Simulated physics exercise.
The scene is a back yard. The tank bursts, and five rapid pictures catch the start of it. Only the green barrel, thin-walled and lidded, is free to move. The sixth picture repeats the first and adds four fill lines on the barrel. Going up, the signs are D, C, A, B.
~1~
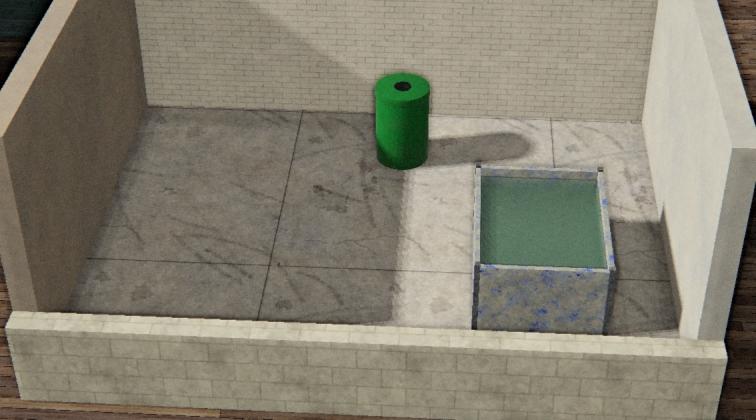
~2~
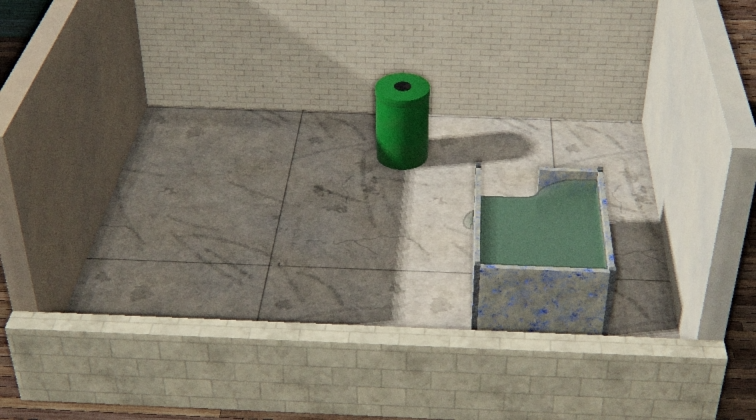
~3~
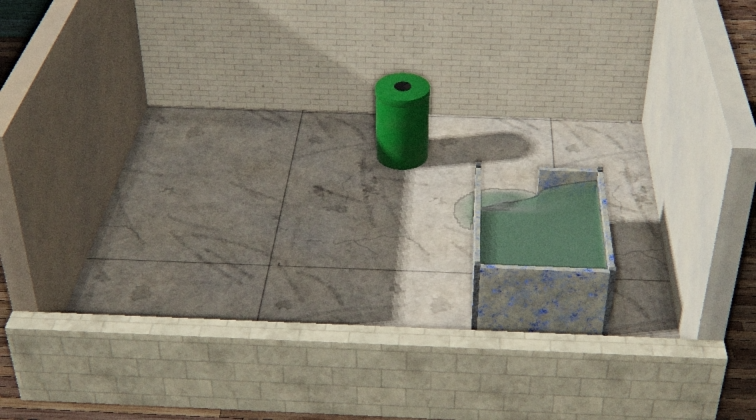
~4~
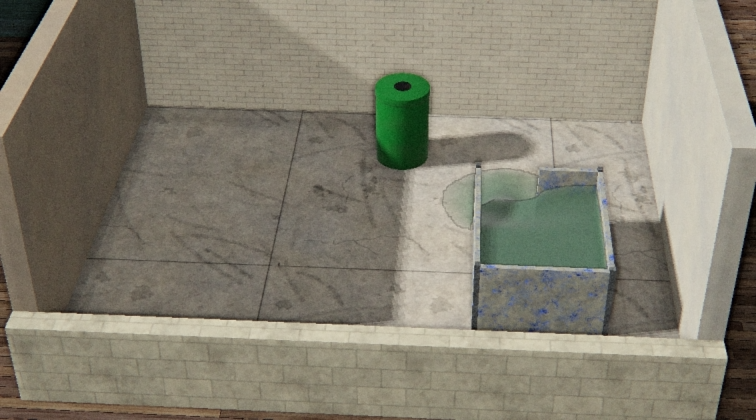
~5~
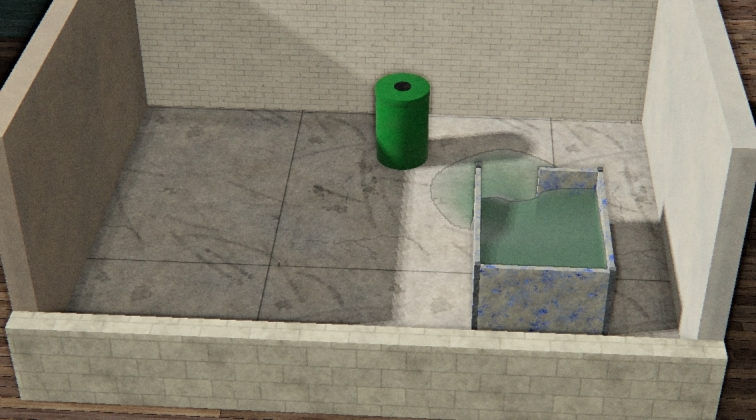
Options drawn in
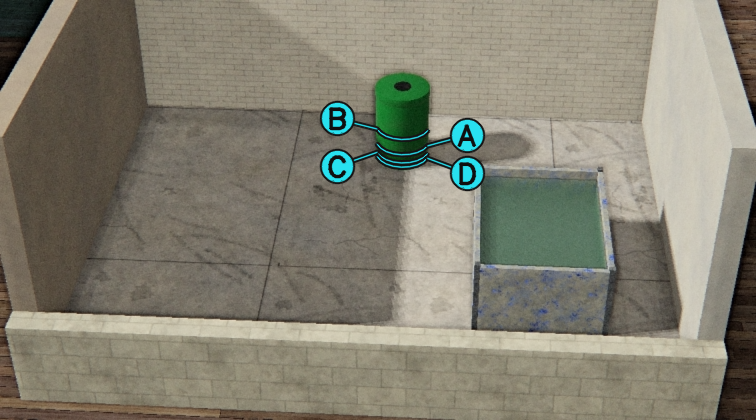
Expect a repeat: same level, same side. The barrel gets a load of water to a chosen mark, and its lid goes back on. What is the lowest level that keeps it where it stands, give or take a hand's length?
Go for A.
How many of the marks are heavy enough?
Two.
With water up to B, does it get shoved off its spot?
No.
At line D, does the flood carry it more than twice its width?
Yes, it does.
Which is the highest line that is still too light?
Here it is line C.
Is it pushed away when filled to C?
Yes, it does.
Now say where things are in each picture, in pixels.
In the first frame, lid of the green barrel at (403, 87); tank full, its middle at (541, 222).
In the second frame, water covers 1 % of the ground, mostly out of sight from here.
In the third frame, water covers 3 % of the ground, mostly out of sight from here.
In the fourth frame, water covers 4 % of the ground, mostly out of sight from here.
In the fifth frame, lid of the green barrel at (403, 87); 7 % of the ground wet, in view closest to the barrel at (440, 179).
On the marked copy, A at (401, 154); B at (401, 139); C at (401, 162); D at (401, 167); from the bottom up D, C, A, B.
With A, it does not move.
With B, it does not move.
With C, it is pushed about twice its own width away.
With D, it is pushed about 5 times its own width away.
